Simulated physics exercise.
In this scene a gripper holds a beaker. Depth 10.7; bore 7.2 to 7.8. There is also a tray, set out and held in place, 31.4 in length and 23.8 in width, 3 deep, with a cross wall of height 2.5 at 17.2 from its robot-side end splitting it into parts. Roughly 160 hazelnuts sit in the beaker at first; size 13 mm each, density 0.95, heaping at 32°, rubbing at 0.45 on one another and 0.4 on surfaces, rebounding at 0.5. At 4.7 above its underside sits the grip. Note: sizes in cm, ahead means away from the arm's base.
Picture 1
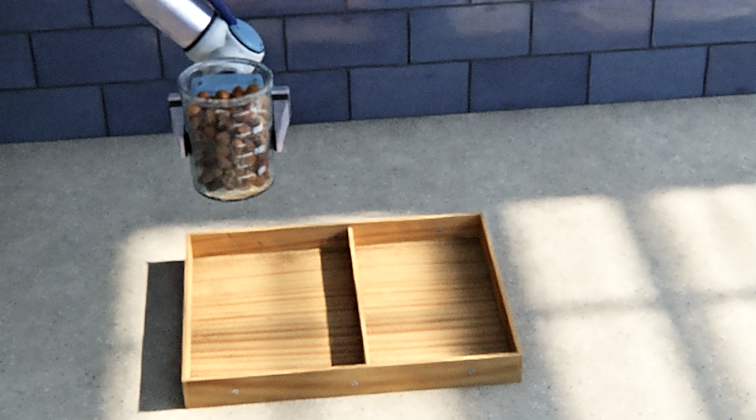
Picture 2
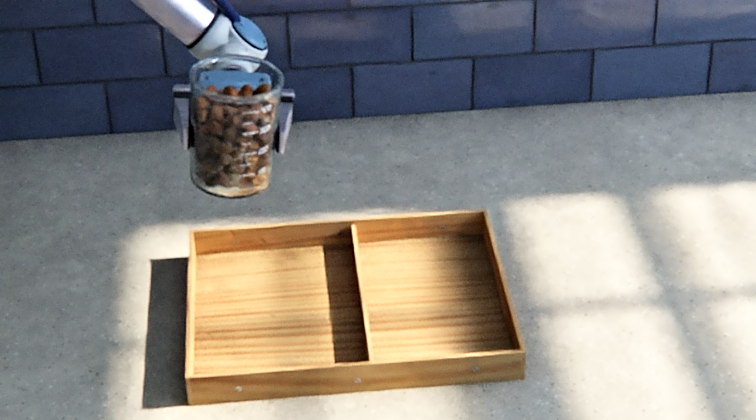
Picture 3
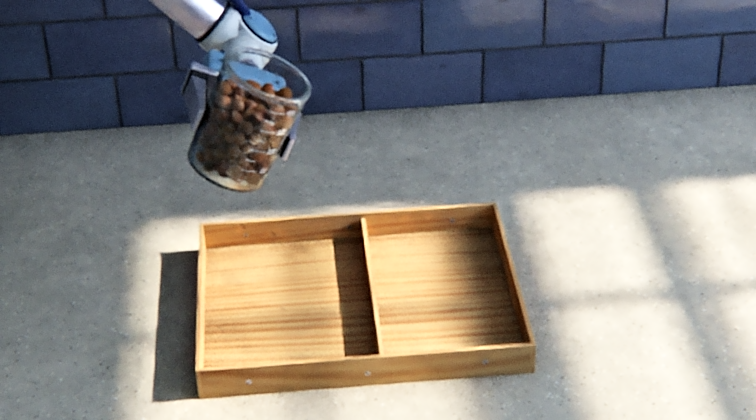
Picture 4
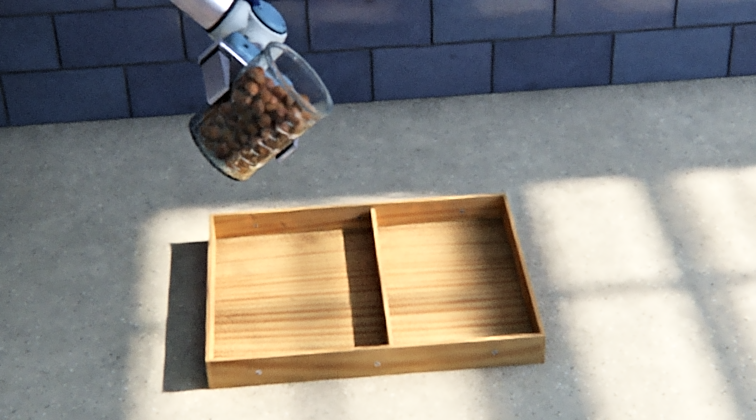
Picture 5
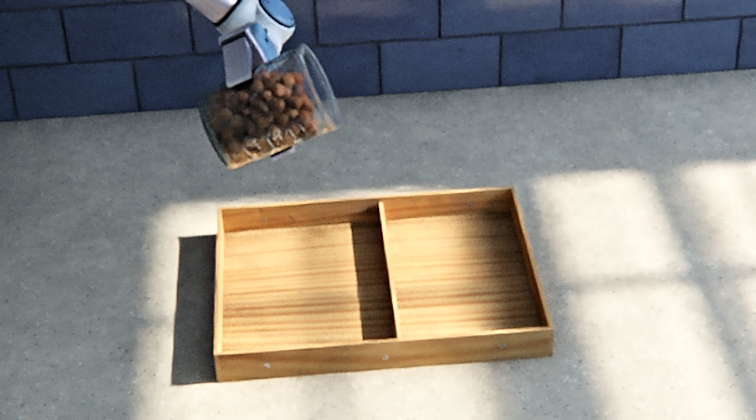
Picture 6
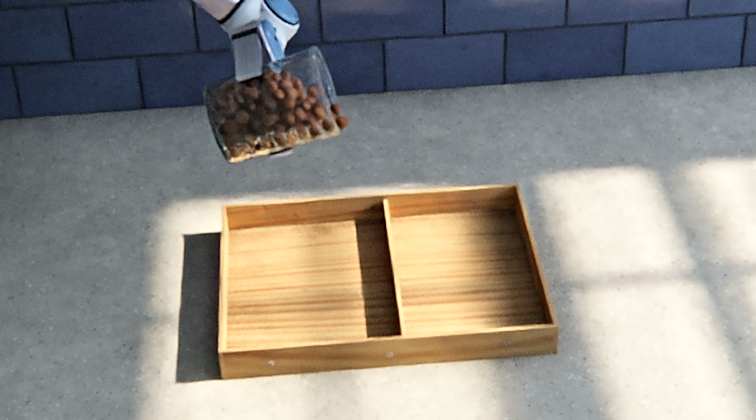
The video shows a robotic gripper holding a clear beaker of hazelnuts above a divided wooden tray on a gray surface, then tilting it steadily to the right until it lies nearly sideways, with the nuts shifting toward its rim.
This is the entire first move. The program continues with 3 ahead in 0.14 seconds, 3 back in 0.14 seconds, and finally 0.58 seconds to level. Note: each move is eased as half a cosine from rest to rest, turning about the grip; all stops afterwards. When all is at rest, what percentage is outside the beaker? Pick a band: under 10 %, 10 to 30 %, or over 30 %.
10 to 30 %.
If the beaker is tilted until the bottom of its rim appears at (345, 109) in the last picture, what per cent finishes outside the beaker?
Around 5 per cent of it.
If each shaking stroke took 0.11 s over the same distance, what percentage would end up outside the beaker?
Estimate: Close to 20 percent.
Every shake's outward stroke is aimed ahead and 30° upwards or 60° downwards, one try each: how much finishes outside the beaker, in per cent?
Result: Approx. 15 % and 0 %, one try each.
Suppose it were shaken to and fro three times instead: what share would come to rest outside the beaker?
Near 35 per cent.
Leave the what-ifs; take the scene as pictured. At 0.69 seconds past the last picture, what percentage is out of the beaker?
Share out: Near 15 %.
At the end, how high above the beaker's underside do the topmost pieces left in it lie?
Around 10.0 centimetres above the underside.
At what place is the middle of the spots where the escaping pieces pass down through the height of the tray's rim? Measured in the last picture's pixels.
Look at roughly (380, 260) in the last picture.
Then, 0.34 s on, tilted 73° forward, highest piece 24 above the table; 147 in the beaker, 3 in the far-side part, 2 in the robot-side part, 13 in flight or on a rim.
Then, 0.69 s on, tilted 15° forward, highest piece 27 above the table; 143 in the beaker, 11 in the robot-side part, 8 in the far-side part, 3 in flight or on a rim.
Then, 1.06 s on, level, highest piece 27 above the table; 143 in the beaker, 14 in the robot-side part, 8 in the far-side part.
Then, 2.11 s on, level, highest piece 27 above the table; 143 in the beaker, 14 in the robot-side part, 8 in the far-side part.
In the end, 143 in the beaker, 14 in the robot-side part, 8 in the far-side part. That is 13 % outside the beaker.
